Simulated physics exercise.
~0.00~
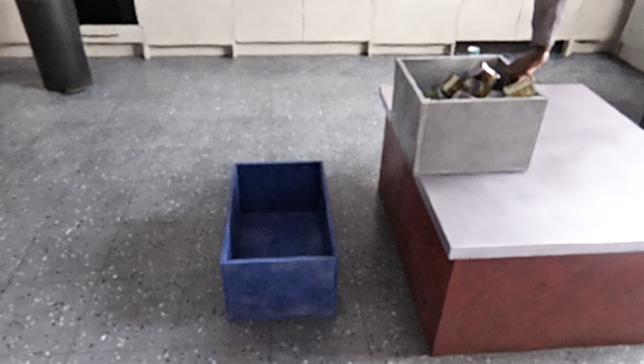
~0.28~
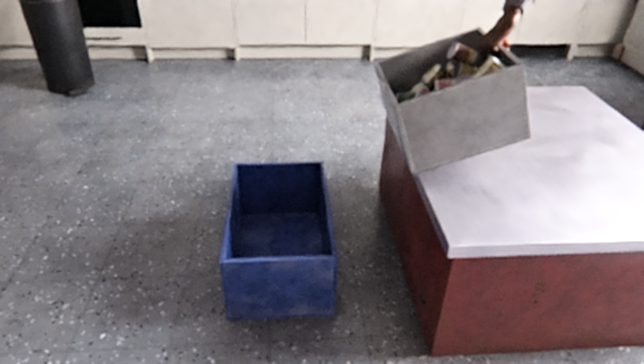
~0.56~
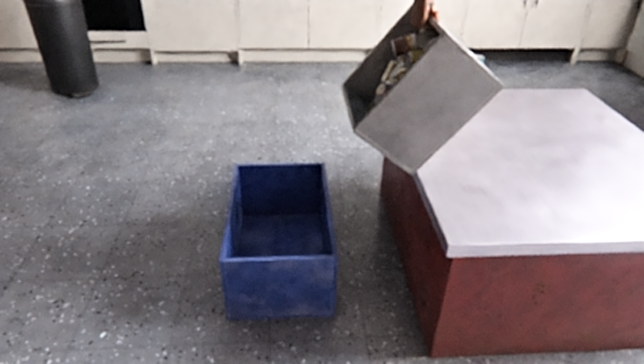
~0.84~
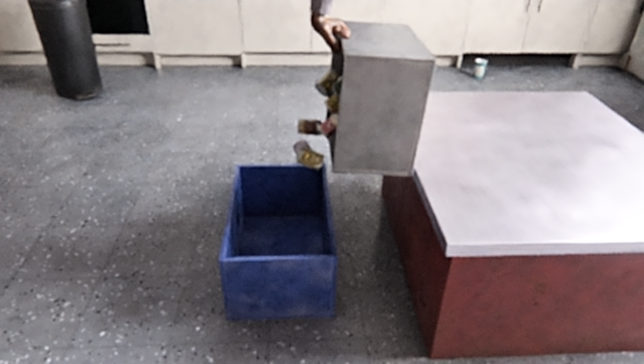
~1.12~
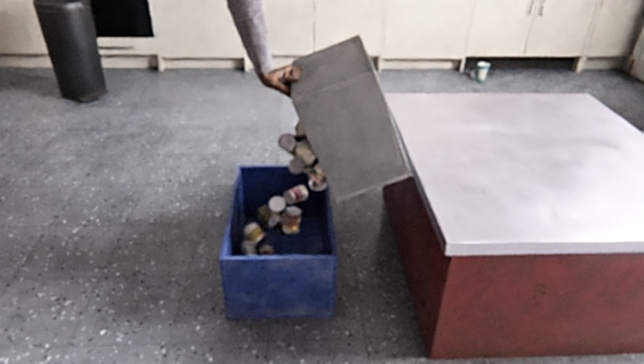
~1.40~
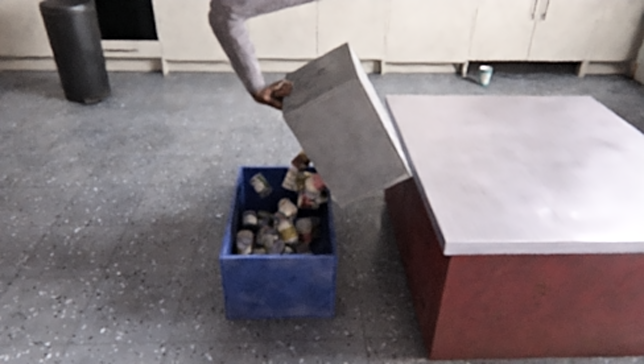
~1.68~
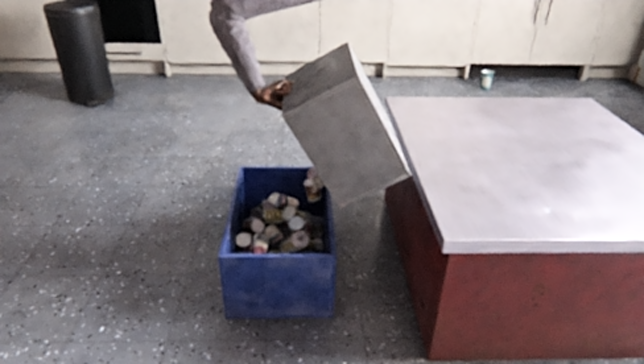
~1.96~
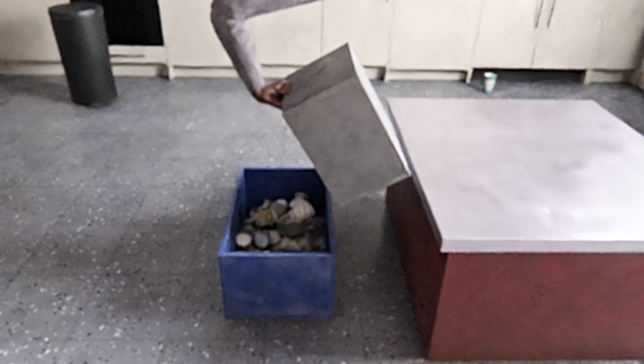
In the video, a hand lifts and tips a grey tote of small tins over the left edge of a white-topped, dark red bench, and the tins tumble into a blue box on the floor, where they lie piled as the tote is held tilted above.
